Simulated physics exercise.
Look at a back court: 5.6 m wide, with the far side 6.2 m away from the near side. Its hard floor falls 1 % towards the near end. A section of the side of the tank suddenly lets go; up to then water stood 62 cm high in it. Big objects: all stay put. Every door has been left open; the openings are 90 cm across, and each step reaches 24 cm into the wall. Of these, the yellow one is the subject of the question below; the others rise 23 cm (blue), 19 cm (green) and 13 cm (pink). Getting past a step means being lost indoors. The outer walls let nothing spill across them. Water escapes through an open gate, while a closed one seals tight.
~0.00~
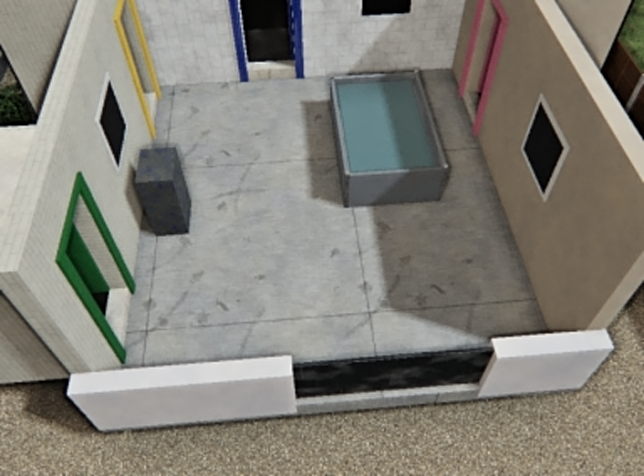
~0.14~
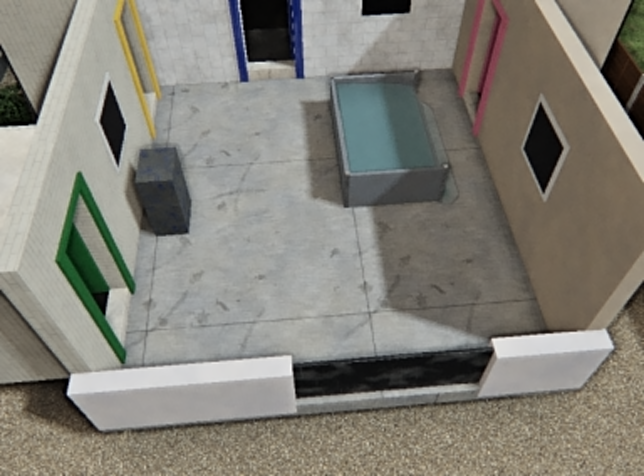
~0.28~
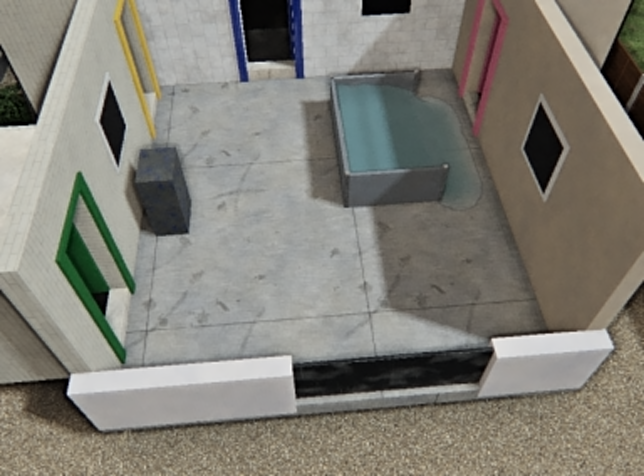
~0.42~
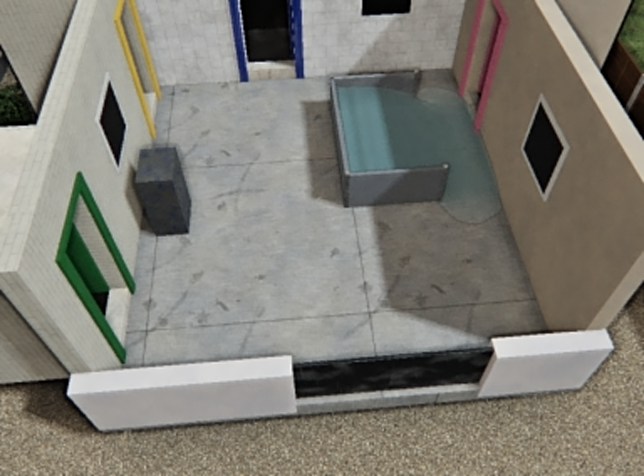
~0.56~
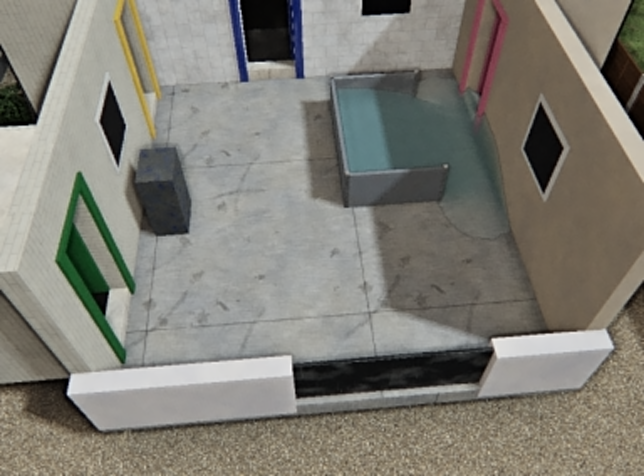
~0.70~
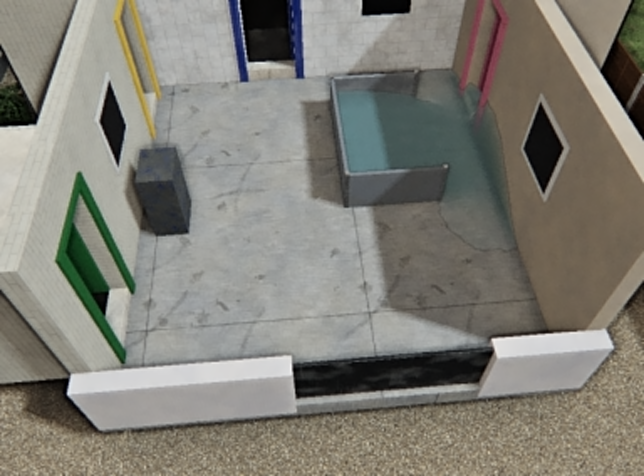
The right side of a gray tank of still water gave way, and water poured out through the gap, spreading across the concrete floor to the right-hand wall and then toward the near end.
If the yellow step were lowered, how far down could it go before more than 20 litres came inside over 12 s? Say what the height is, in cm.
Down to about 7 cm.
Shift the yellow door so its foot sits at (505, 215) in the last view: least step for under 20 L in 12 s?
Around 20 cm would do it.
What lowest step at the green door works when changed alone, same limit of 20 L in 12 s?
I'd raise green to close to 7.0 cm.
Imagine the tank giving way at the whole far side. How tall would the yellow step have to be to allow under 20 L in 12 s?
You'd want it roughly 17 centimetres tall.
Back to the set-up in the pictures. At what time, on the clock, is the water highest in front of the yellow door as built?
Peak: Close to 4.0 s.
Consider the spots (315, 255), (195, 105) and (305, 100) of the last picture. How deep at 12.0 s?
Roughly 6, 3 and 3 cm, in turn.
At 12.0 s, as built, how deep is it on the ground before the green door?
It comes to about 7.5 centimetres deep.
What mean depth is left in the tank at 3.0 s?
Average depth: Approx. 15 cm.
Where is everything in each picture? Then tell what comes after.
The first picture shows still water, 62 cm deep, in the tank at (384, 123); the yellow door at (141, 69) is dry.
In the second picture, the front is at (453, 196), 0.3 m from the gap at (424, 138); 0.6 m2 of floor is wet, 62 cm left at the back.
In the third picture, water pours out at (424, 141) and has run 0.7 m, to (477, 188); about 11 cm deep outside, 60 cm at the back.
In the fourth picture, water pours out at (423, 142) and has run 1.0 m, to (502, 204); about 12 cm deep outside, 53 cm at the back.
In the fifth picture, water pours out at (423, 142) and has run 1.2 m, to (489, 122); about 14 cm deep outside, 52 cm at the back.
In the sixth picture, the front is at (516, 244), 1.4 m from the gap at (423, 143); 3.4 m2 of floor is wet, 47 cm left at the back; the yellow door at (141, 69), 4.8 m from the gap, is still 4.7 m from the nearest water.
After 1.4 s water covers 20 % of the floor, deepest (40 cm) near (476, 164); it has not reached the yellow door.
After 3.0 s water covers 45 % of the floor, deepest (24 cm) near (560, 363); it has not reached the yellow door.
After 12.0 s water covers 100 % of the floor, deepest (10 cm) near (279, 388); 4 cm at the yellow door, 0 litres in over its 18 cm step.
At the yellow door as built, the water arrived by 3.8 s and peaked near 13 cm at 4.2 s.
With a step of 6.5 cm, 26 litres would have come in within the 12 s; with 8 cm, 13 litres. So under 20 litres takes about 7 cm.
